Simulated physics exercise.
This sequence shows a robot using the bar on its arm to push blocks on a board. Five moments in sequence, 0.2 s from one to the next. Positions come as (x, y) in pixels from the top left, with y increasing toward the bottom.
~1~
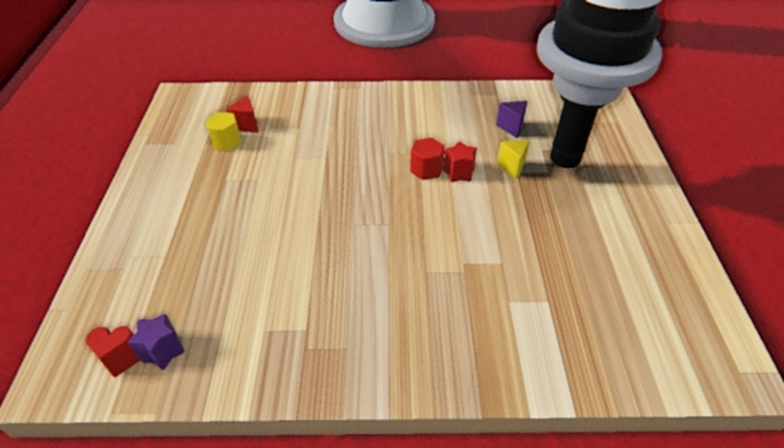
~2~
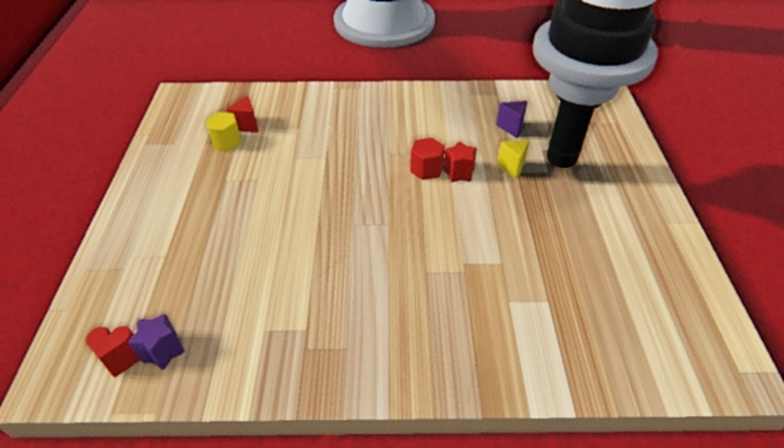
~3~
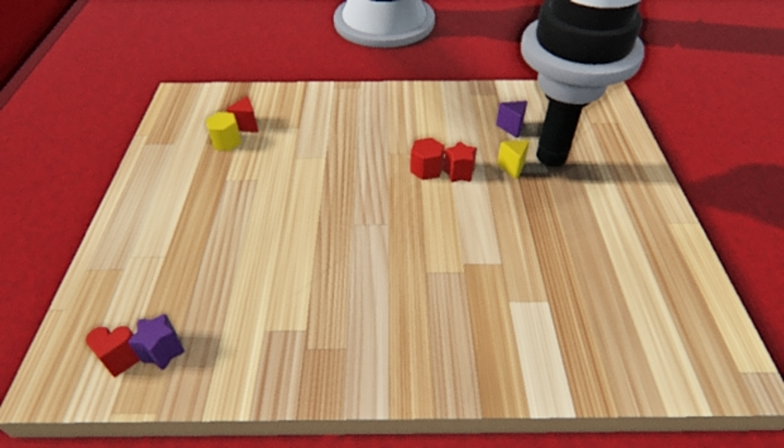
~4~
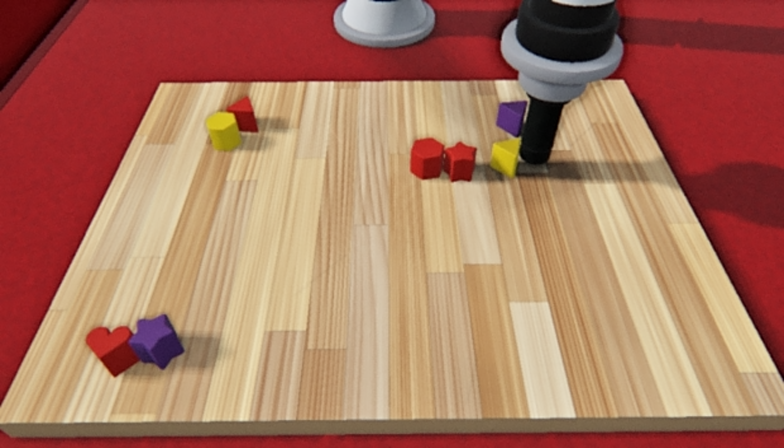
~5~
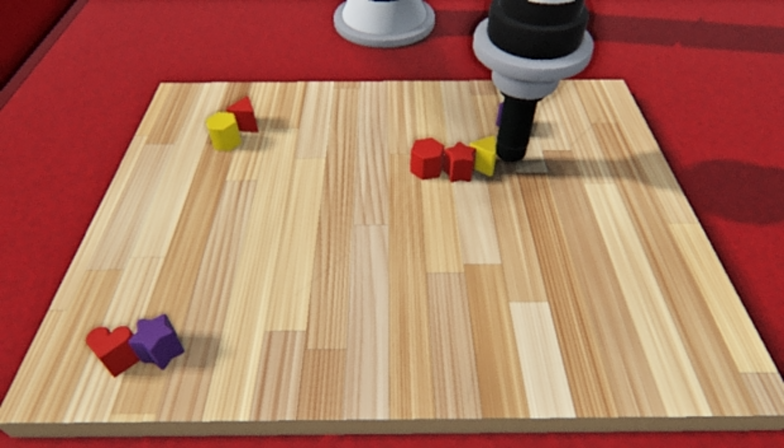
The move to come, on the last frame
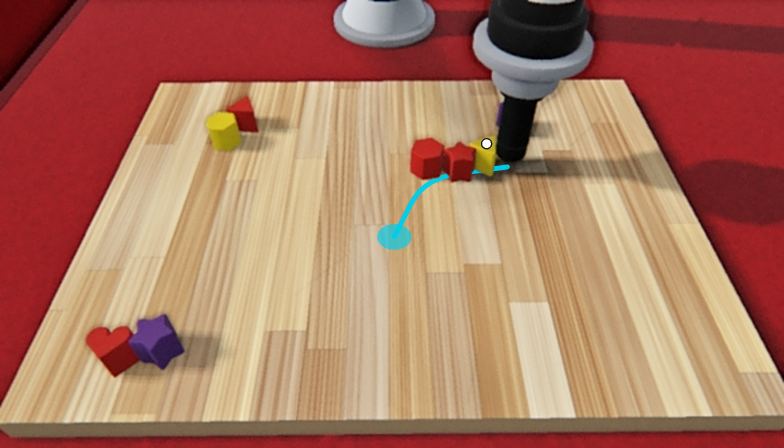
On a wooden board set on a red surface, a robot arm's black bar moves left among scattered red, yellow and purple blocks, then pushes the yellow triangle a short way left, up beside the red star.
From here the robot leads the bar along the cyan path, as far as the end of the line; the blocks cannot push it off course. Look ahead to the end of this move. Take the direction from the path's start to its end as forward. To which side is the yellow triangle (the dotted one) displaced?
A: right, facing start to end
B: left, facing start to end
Option A.
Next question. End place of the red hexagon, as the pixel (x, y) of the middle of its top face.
Roughly at (402, 149).
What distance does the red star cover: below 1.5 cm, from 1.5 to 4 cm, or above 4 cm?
Once the path ends, it will sit over 4 cm from where it is now.
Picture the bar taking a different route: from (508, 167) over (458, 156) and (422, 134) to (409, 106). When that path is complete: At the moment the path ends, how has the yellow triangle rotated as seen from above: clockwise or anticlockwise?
It twists anticlockwise.
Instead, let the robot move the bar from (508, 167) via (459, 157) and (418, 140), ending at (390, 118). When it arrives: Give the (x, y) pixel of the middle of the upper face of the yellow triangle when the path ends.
The middle of its upper face should be somewhere near (390, 121).
Drawn move, from (508, 167) via (456, 174) and (415, 197), ending at (394, 237); the dot is on the yellow triangle.
On the path given first. One third of the way, bar at (456, 160); red hexagon at (419, 147), turned 25° clockwise; red star at (435, 165); yellow triangle at (443, 138), turned 50° clockwise.
Two thirds of the way, bar at (416, 183); red hexagon at (402, 149), turned 75° clockwise; red star at (398, 191); yellow triangle at (441, 137), turned 55° clockwise.
At the end, bar at (394, 223); red hexagon at (402, 149), turned 75° clockwise; red star at (371, 231), turned 10° clockwise; yellow triangle at (441, 137), turned 55° clockwise; purple triangle still.
